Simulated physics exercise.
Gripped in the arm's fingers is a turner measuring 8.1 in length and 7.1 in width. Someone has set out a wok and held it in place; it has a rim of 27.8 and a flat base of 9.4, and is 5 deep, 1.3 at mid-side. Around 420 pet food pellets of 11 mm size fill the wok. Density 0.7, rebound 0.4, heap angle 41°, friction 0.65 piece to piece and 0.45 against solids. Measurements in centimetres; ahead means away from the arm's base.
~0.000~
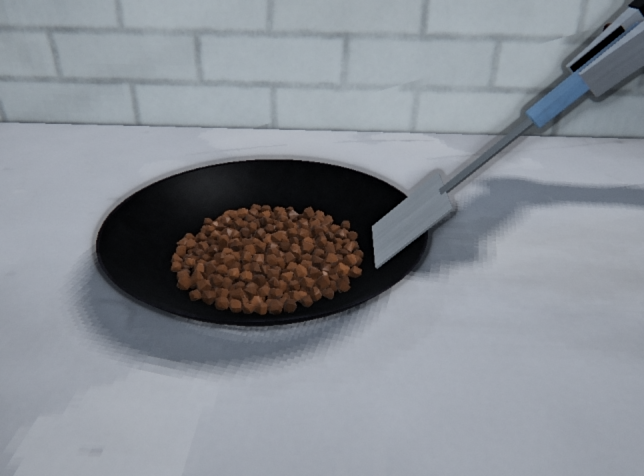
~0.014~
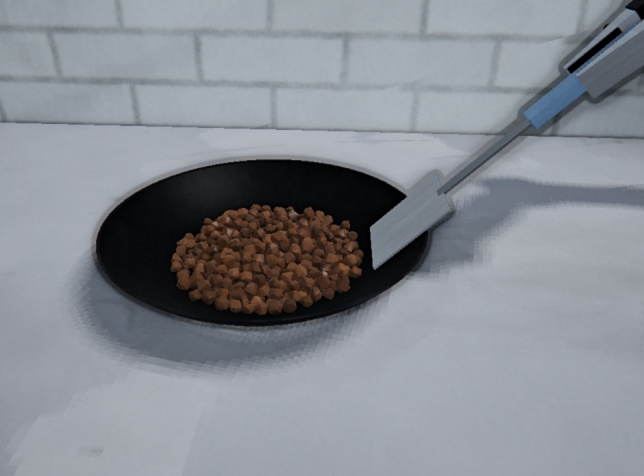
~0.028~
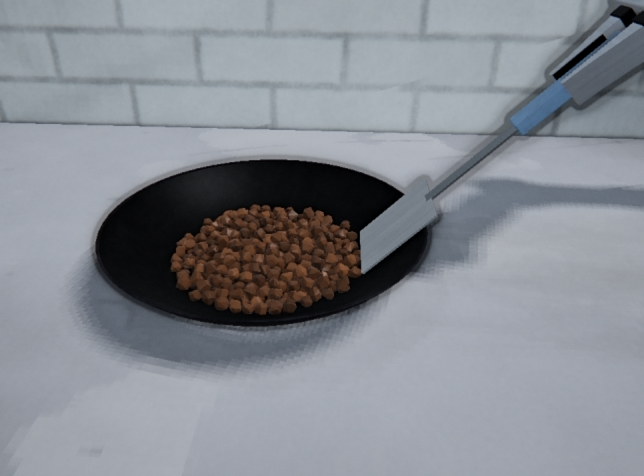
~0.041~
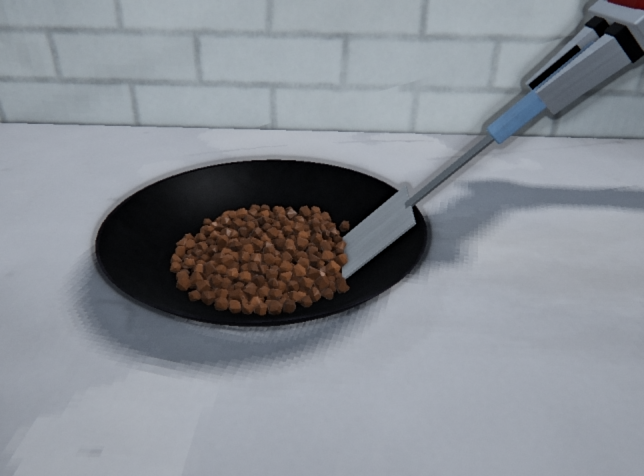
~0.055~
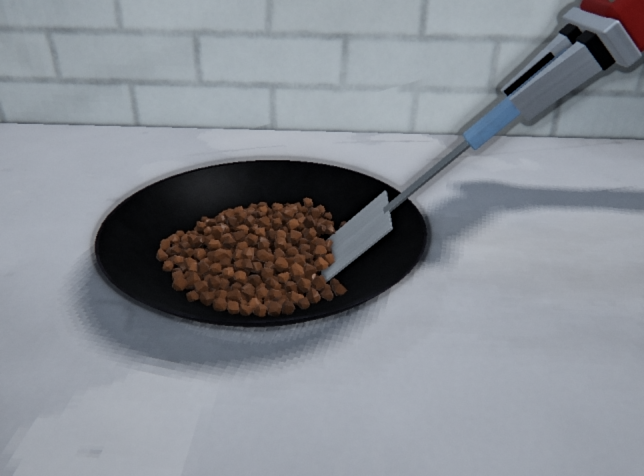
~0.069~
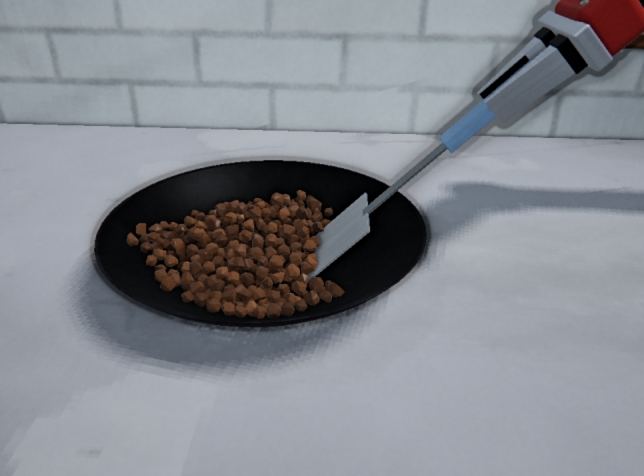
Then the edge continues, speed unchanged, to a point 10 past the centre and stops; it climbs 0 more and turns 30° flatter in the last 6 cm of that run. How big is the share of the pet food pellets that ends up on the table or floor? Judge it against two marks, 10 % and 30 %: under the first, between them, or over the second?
Over the second, so above 30 %.
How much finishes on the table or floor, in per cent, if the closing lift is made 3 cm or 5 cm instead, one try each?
I'd put it near 40 in a hundred, then near 30 in a hundred.
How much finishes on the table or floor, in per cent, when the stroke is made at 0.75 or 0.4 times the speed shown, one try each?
I'd expect close to 30 and then close to 20 percent.
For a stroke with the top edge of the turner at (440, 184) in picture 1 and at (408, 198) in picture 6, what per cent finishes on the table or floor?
20 %.
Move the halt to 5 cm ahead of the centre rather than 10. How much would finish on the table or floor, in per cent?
My guess would be around 10 per cent.
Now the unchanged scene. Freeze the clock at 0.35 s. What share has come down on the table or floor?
30 per cent.
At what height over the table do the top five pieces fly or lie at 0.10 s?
I'd put it close to 8 cm.
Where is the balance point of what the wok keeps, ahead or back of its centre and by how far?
Roughly 4.5 cm ahead.
After 0.10 s, sloping 46°, highest piece 8 above the table; 419 in the wok, 2 on the blade or in flight.
After 0.14 s, sloping 39°, highest piece 11 above the table; 408 in the wok, 13 on the blade or in flight.
After 0.35 s, sloping 16°, highest piece 6 above the table; 262 in the wok, 132 on the table or floor, 27 on the blade or in flight.
After 1.40 s, sloping 16°, highest piece 6 above the table; 261 in the wok, 160 on the table or floor.
In the end, 261 in the wok, 160 on the table or floor. That is 38 % on the table or floor.
